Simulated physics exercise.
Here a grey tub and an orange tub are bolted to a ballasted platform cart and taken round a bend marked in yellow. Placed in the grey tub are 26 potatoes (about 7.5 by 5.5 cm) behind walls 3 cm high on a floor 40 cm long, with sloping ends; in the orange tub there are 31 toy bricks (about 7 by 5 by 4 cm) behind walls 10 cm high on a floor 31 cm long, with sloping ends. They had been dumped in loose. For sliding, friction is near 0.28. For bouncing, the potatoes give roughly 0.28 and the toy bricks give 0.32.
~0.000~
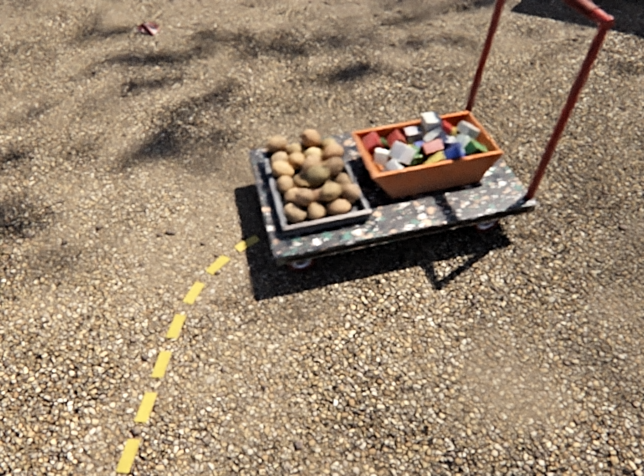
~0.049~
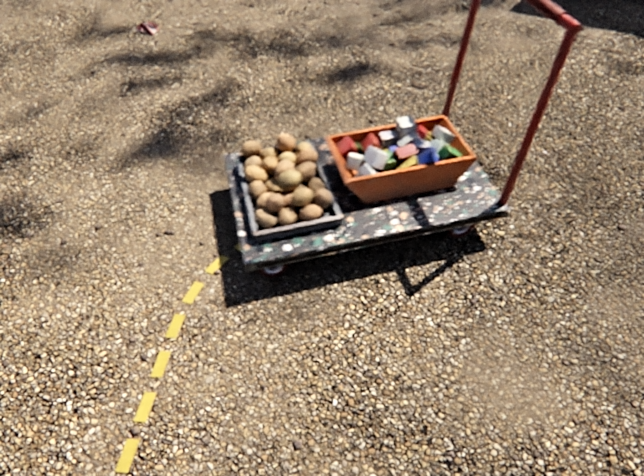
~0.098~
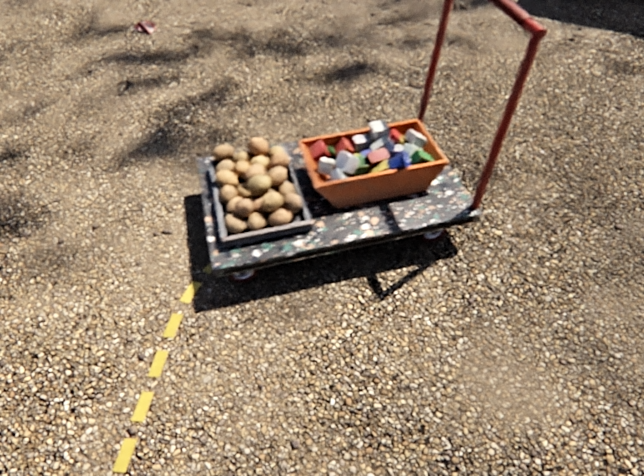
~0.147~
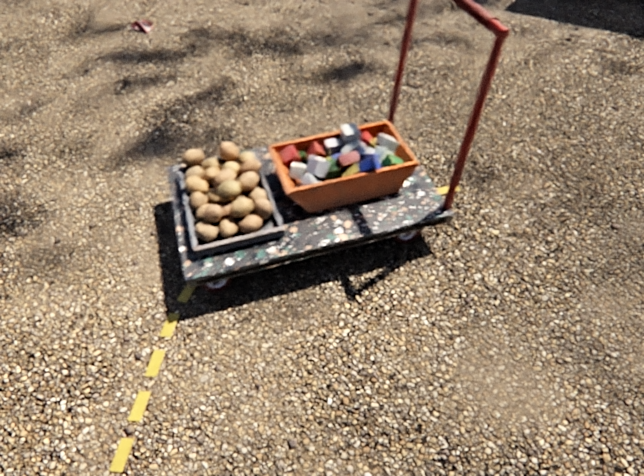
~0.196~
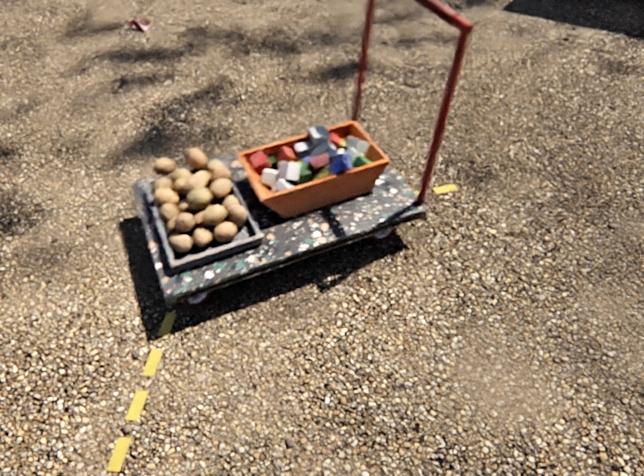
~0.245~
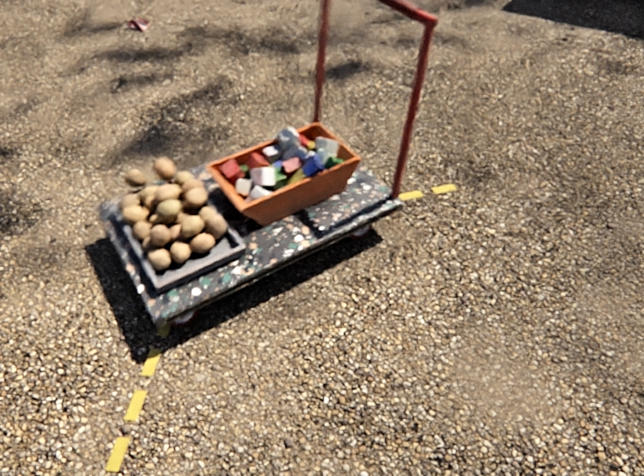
In this clip, a speckled flatbed trolley with a red handle carries a grey tub of potatoes and an orange tub of colourful toy bricks leftward over pebbly ground, then curves towards the viewer along a dashed yellow line.
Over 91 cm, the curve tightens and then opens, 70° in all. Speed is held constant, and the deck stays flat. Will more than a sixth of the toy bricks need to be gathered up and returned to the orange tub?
No.
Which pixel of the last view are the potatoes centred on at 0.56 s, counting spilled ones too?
At about (61, 405).
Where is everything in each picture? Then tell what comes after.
In the first picture (each is followed by its nearest rim corner in this view; the camera pans a little), orange tub, (376, 175); grey tub, (285, 226); 0° round, 0 cm rolled; none out.
In the second picture, orange tub, (348, 181); grey tub, (255, 232); 0° round, 10 cm rolled.
In the third picture, orange tub, (318, 185); grey tub, (224, 237); 0° round, 19 cm rolled.
In the fourth picture, orange tub, (289, 191); grey tub, (195, 247); 3° round, 29 cm rolled.
In the fifth picture, orange tub, (264, 198); grey tub, (172, 262); 9° round, 38 cm rolled; 1 out, the lowest potato at (164, 167).
In the sixth picture, orange tub, (242, 207); grey tub, (157, 283); 18° round, 48 cm rolled; 2 out, the lowest potato at (136, 179).
After 0.32 s, grey tub 24 in, 2 out and orange tub 31 in, 0 out.
After 0.42 s, grey tub 21 in, 5 out and orange tub 31 in, 0 out.
After 0.56 s, grey tub 20 in, 6 out and orange tub 31 in, 0 out.
Outcome (at 1.01 s), grey tub 18 in, 8 out and orange tub 31 in, 0 out. Asked share, 0 of 31, 0 per cent.
